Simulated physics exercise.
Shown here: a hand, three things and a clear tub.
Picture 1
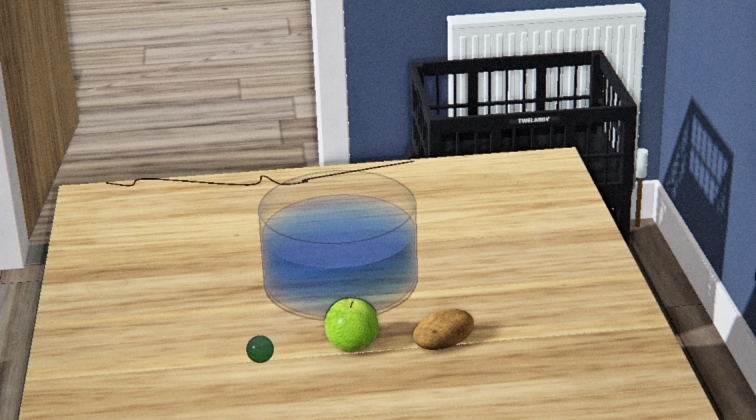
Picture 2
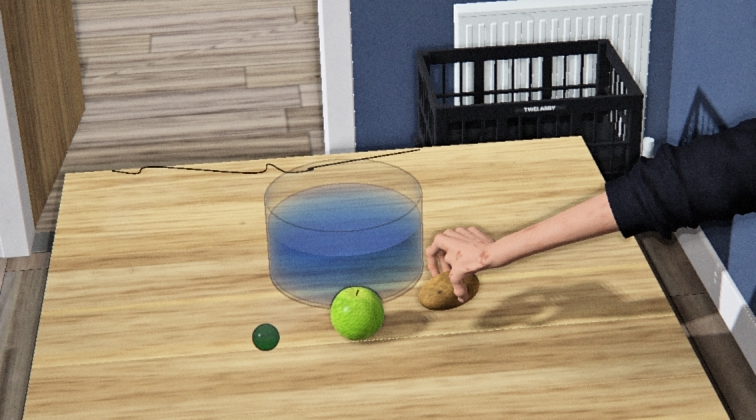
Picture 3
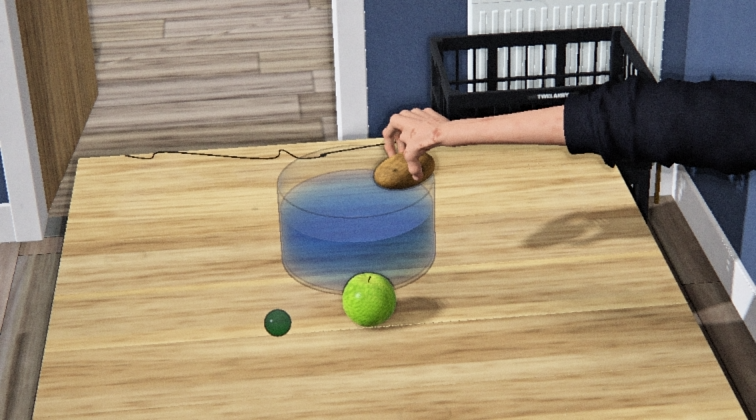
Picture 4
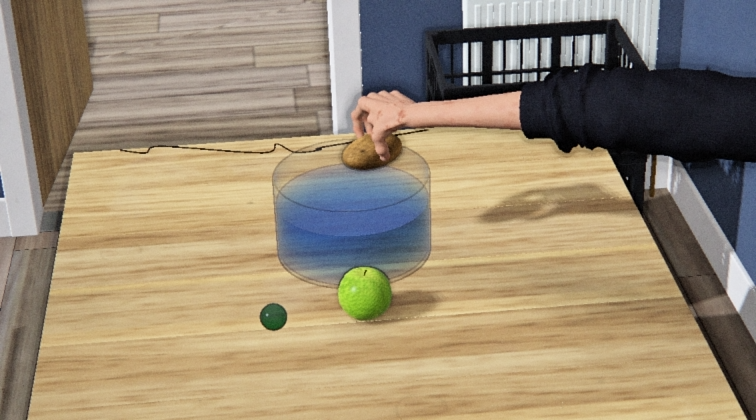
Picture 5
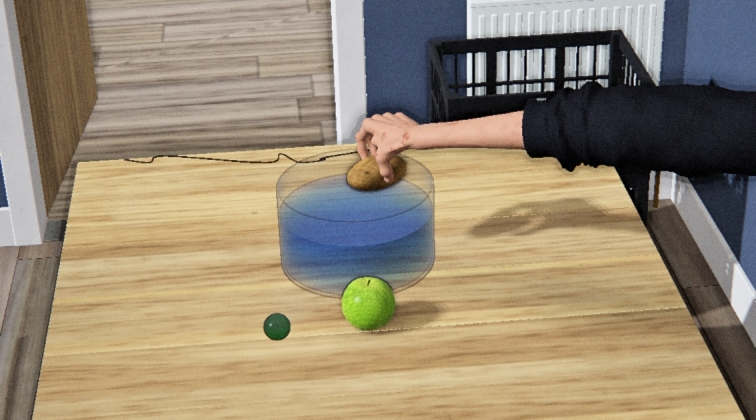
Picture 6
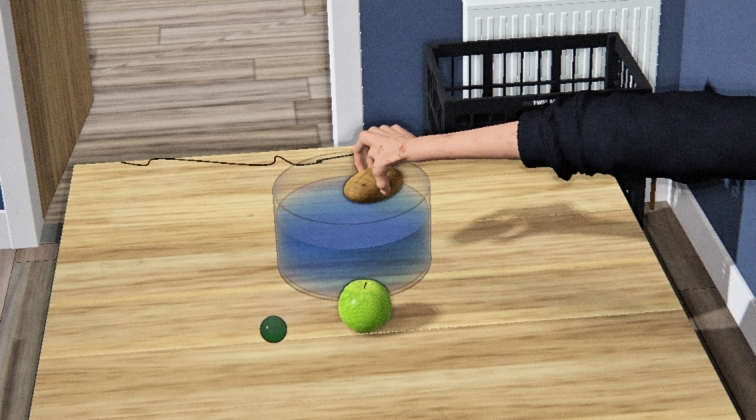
A hand reached in from the right and picked up the potato beside the green apple and dark marble, carried it over the clear tub of blue water, then lowered it close to the surface.
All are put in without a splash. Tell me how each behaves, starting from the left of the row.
Under; afloat; under.
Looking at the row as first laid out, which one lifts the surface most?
I say the central item.
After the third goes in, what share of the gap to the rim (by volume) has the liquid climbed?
About 20 %.
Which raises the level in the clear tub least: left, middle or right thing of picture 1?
That would be the piece at the far left.
Shortly, the potato ends at the bottom.
Then, the apple bobs at the top.
At the finish, the glass marble ends at the bottom; afloat, apple.
